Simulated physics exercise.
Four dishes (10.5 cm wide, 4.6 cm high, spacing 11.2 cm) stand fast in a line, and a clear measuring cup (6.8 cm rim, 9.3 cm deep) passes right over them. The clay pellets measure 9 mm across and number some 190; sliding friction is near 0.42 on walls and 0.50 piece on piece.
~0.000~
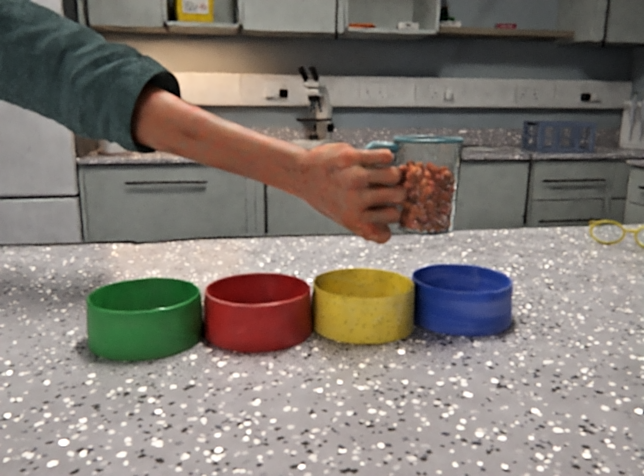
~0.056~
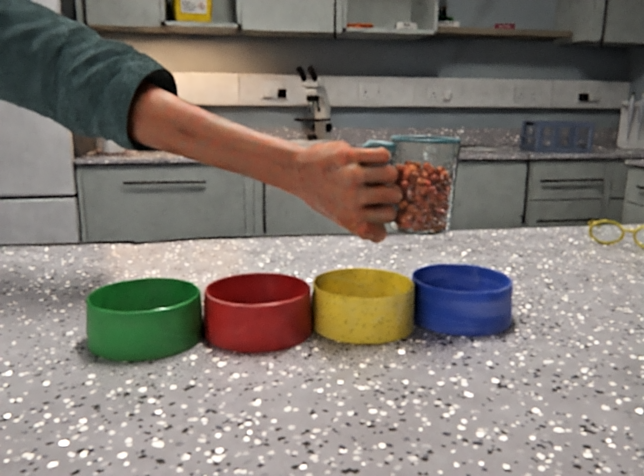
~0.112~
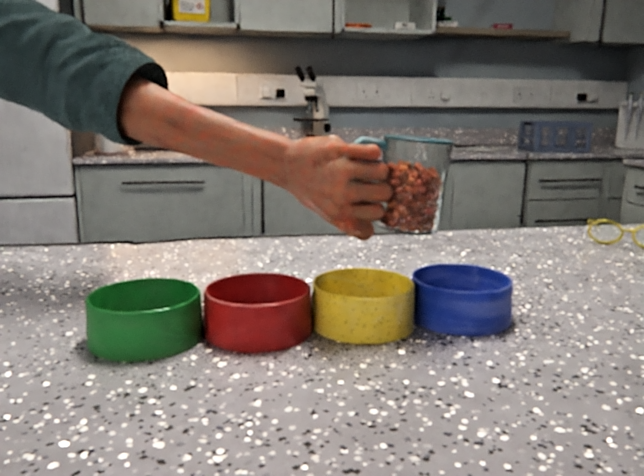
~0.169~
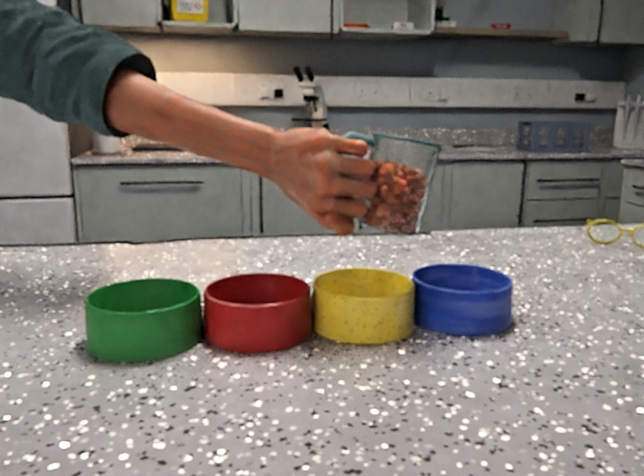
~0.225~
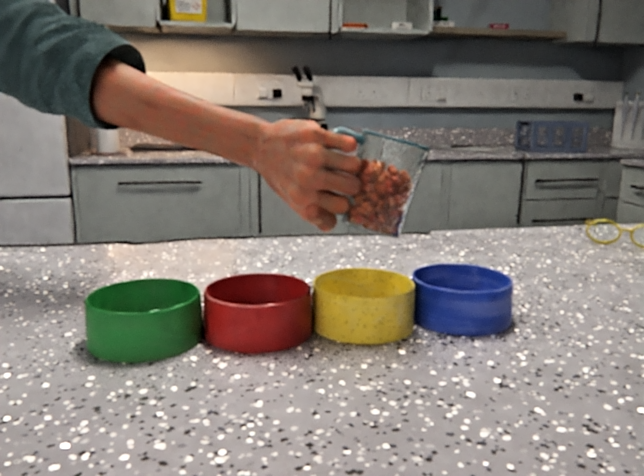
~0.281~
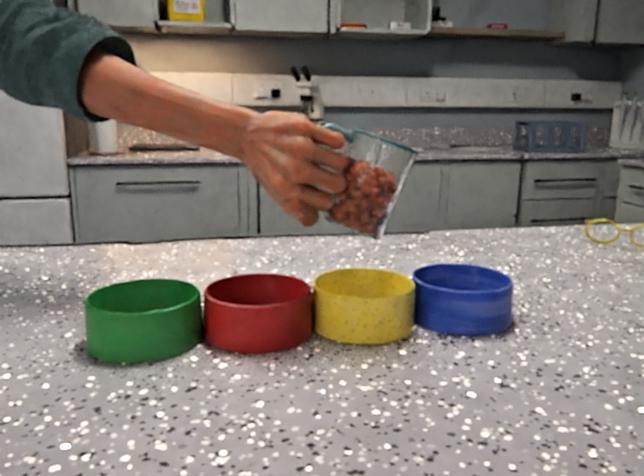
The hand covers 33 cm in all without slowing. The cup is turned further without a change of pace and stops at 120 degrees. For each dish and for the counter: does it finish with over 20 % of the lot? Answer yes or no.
Red: No, blue: No, green: Yes, yellow: No, counter: No.
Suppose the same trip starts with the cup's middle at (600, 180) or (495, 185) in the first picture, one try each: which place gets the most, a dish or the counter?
The winner: Yellow; red.
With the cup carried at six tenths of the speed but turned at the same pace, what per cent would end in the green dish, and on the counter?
Then: Green 0, counter 0.
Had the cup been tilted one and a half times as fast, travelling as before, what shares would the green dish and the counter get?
In that case green 60; counter 10.
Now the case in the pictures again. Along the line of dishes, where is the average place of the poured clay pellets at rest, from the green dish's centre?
Some 1 cm to the right.
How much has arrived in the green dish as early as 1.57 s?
Near 55 per cent so far.
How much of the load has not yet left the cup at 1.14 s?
About 100 per cent.
After 0.79 s, tilt 67 degrees; cup holds 100 %.
After 1.14 s, tilt 99 degrees; cup holds 100 %.
After 1.57 s, tilt 120 degrees; cup holds 35 %, green 55 %.
By 2.5 s all is still; red 0 %, blue 0 %, green 100 %, yellow 0 %, counter 0 %.
